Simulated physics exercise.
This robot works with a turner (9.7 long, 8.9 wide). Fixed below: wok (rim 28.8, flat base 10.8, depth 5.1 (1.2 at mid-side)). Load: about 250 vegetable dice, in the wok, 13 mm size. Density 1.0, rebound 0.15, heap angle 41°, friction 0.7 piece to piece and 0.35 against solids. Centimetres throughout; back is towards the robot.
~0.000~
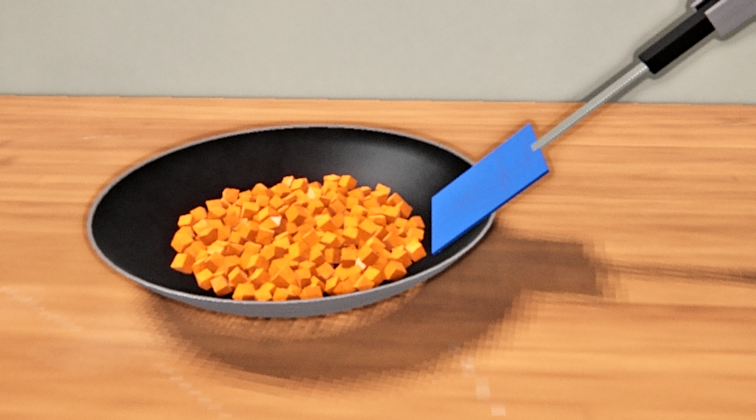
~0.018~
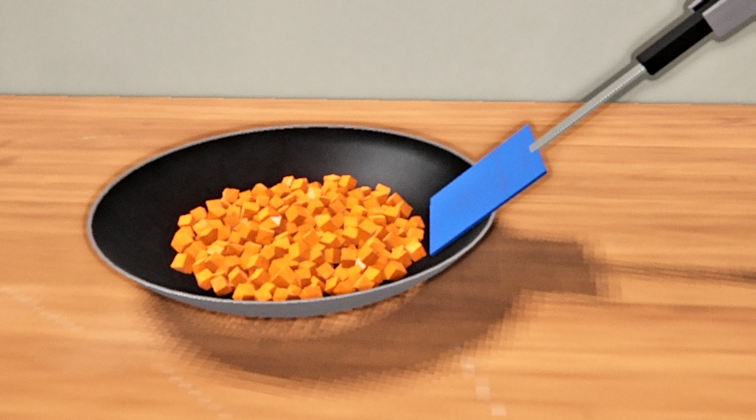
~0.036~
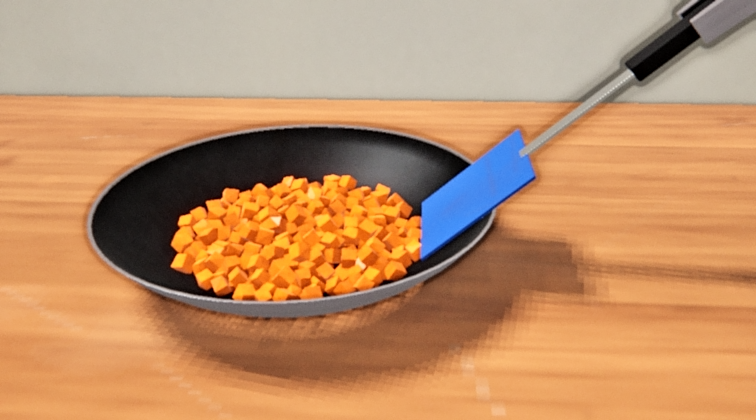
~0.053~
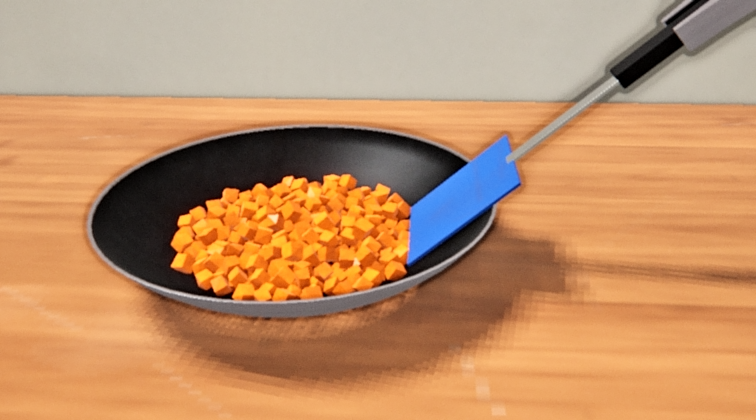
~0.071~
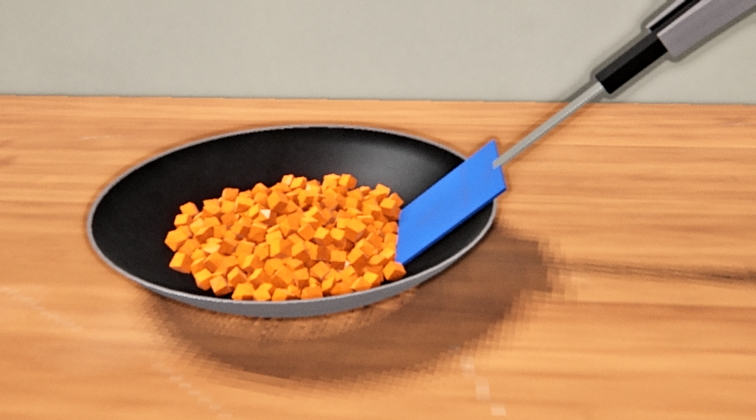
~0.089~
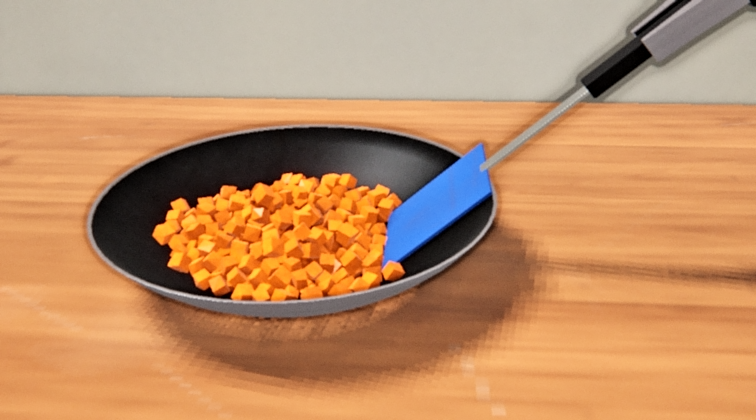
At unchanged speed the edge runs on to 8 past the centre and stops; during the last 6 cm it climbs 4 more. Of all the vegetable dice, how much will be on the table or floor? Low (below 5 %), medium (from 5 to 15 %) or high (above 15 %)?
On the table or floor the share is medium, from 5 to 15 %.
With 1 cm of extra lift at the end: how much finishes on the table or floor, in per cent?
Some 20 per cent.
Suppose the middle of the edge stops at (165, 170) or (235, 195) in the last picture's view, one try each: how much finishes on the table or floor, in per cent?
About 30 and 0 per cent.
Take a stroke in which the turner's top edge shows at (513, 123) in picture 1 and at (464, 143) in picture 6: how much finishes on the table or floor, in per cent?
Some 5 per cent.
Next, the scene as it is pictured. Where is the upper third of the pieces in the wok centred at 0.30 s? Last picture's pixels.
At about (146, 205).
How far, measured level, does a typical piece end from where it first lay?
Some 6 cm.
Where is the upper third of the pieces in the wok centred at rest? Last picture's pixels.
At about (169, 207).
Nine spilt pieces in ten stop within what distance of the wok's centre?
About 20 cm.
After 0.20 s, sloping 42°, highest piece 6 above the table; 253 in the wok.
After 0.30 s, sloping 42°, highest piece 7 above the table; 242 in the wok, 11 on the blade or in flight.
After 0.55 s, sloping 42°, highest piece 6 above the table; 235 in the wok, 18 on the table or floor.
After 1.60 s, sloping 42°, highest piece 5 above the table; 235 in the wok, 18 on the table or floor.
In the end, 235 in the wok, 18 on the table or floor. That is 7 % on the table or floor.
